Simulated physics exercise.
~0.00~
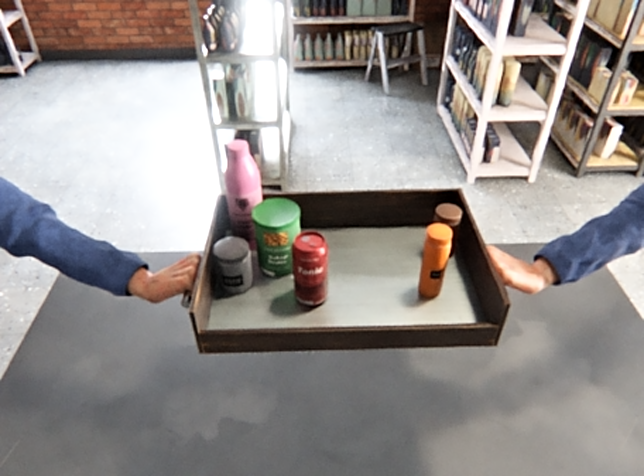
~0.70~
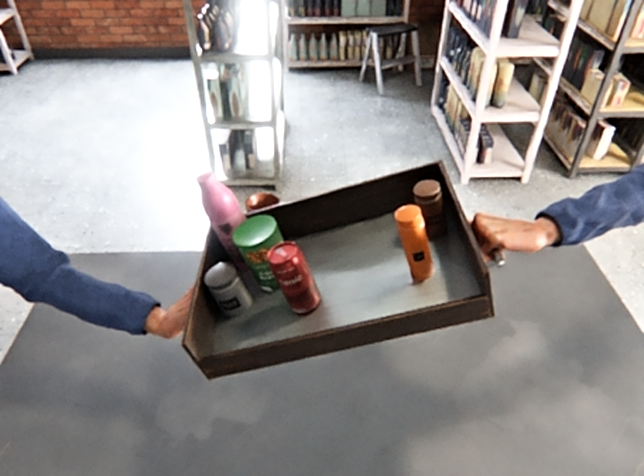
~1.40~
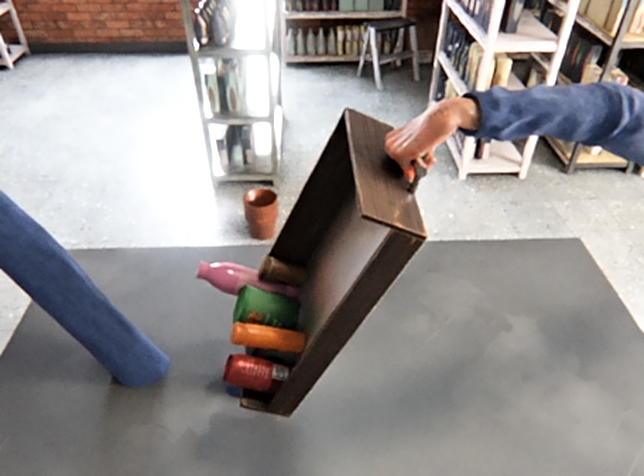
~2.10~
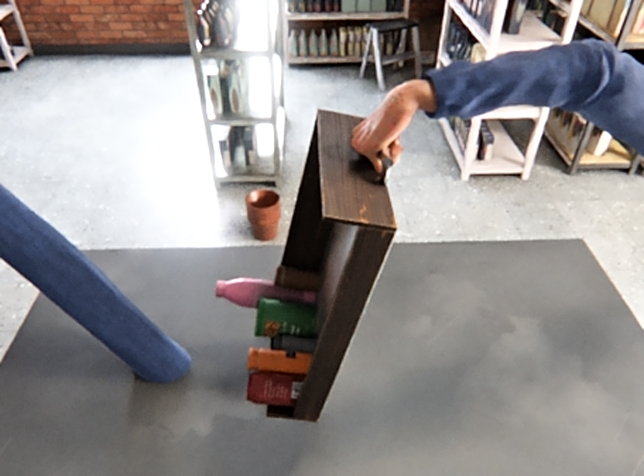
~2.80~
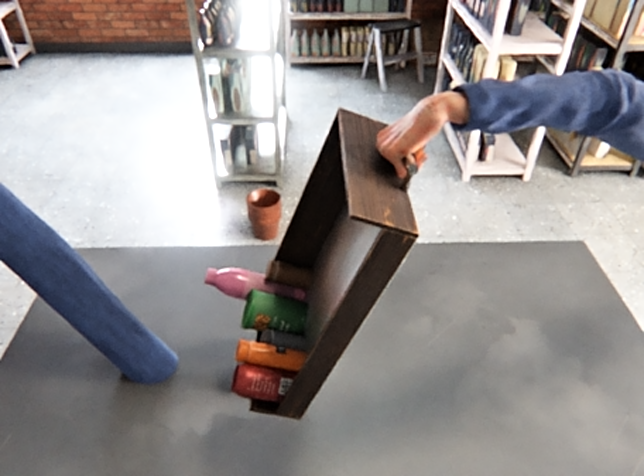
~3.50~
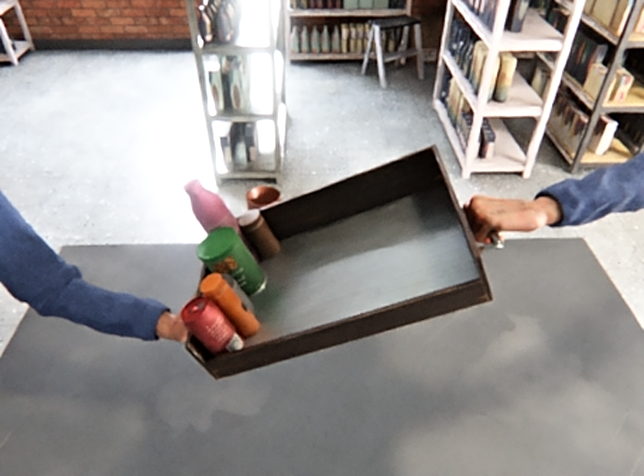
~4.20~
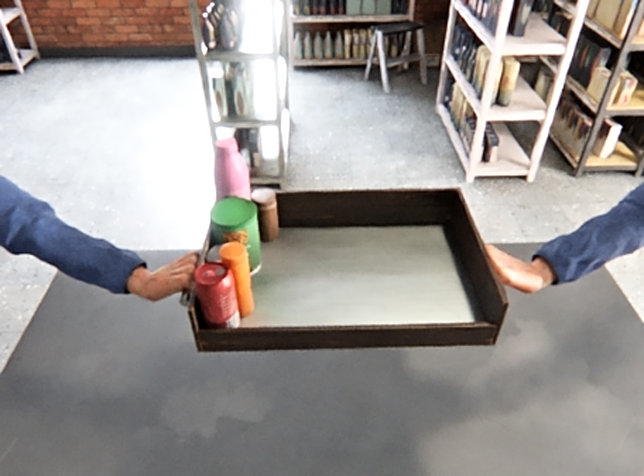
A crate held in two hands tips steeply left, its containers slide left, and it levels.
